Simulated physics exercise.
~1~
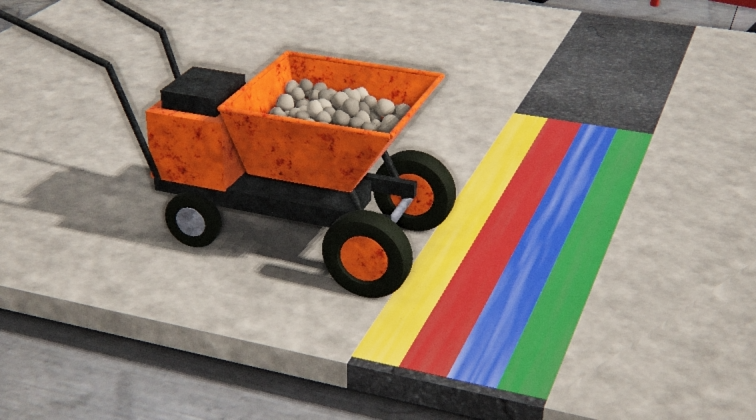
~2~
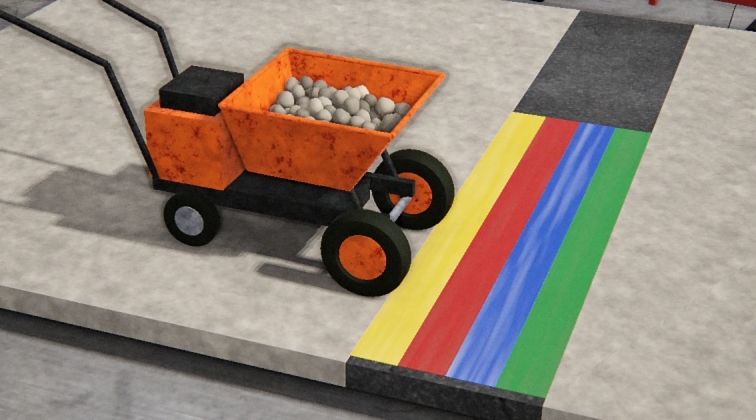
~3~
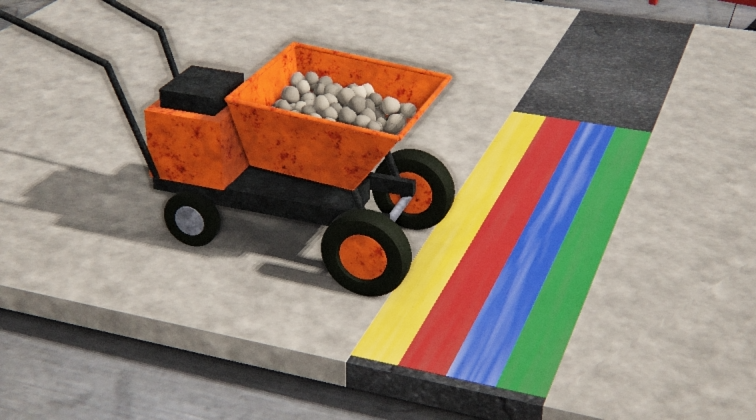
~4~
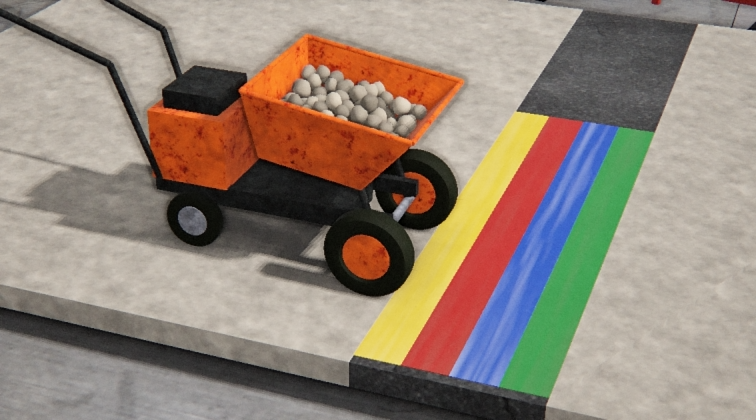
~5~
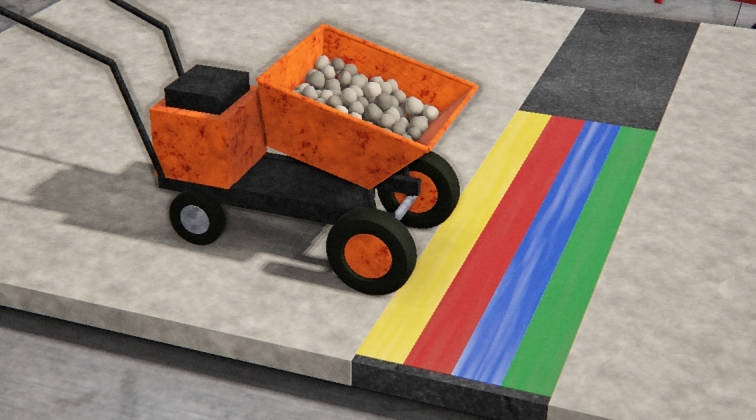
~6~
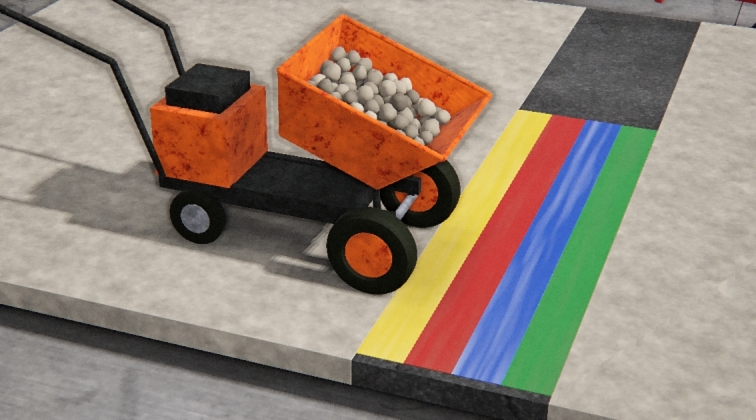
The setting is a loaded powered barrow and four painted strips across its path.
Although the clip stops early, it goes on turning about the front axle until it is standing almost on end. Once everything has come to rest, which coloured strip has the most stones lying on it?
Green.
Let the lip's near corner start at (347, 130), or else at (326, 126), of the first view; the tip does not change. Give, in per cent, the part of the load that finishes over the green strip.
Okay, so the first one ends at 30 % and the second at 20 %.
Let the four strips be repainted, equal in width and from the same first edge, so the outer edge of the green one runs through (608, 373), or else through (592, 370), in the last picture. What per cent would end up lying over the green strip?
In turn, 30 and 40 in a hundred.
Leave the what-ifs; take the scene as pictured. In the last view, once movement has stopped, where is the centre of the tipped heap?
Centre at rest, last view: Approx. (578, 282).
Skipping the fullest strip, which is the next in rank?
Behind the top strip comes blue.
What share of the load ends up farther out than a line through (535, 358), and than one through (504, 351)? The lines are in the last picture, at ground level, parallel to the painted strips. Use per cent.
About 60 and 80 %.
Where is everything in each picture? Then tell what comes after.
Lip of the skip at (390, 137), level; top of the load at (313, 116), river pebbles; yellow strip at (396, 328); red strip at (442, 338); blue strip at (489, 348); green strip at (537, 358), in the first frame.
Lip of the skip at (391, 137), tipped barely; top of the load at (313, 114), in the second frame.
Lip of the skip at (398, 139), tipped barely; top of the load at (319, 111), in the third frame.
Lip of the skip at (412, 144), tipped a little; top of the load at (313, 104), in the fourth frame.
Lip of the skip at (427, 150), tipped a little; top of the load at (333, 96), in the fifth frame.
Lip of the skip at (443, 159), tipped clearly; top of the load at (332, 90); yellow strip at (400, 324); red strip at (446, 334); blue strip at (493, 344); green strip at (542, 354), in the sixth frame.
Soon after the last picture, skip tipped steeply; all in the skip.
A little later, skip tipped right over; most in the skip; a small part over the blue strip; a small part over the green strip; a stray few falling; a stray few off the paint.
Later still, skip tipped right over; about a quarter in the skip; a small part over the blue strip; about a third over the green strip; about a quarter off the paint.
By the end, skip tipped right over; none over the yellow strip; a stray few over the red strip; about a quarter over the blue strip; about a third over the green strip; about a third off the paint.
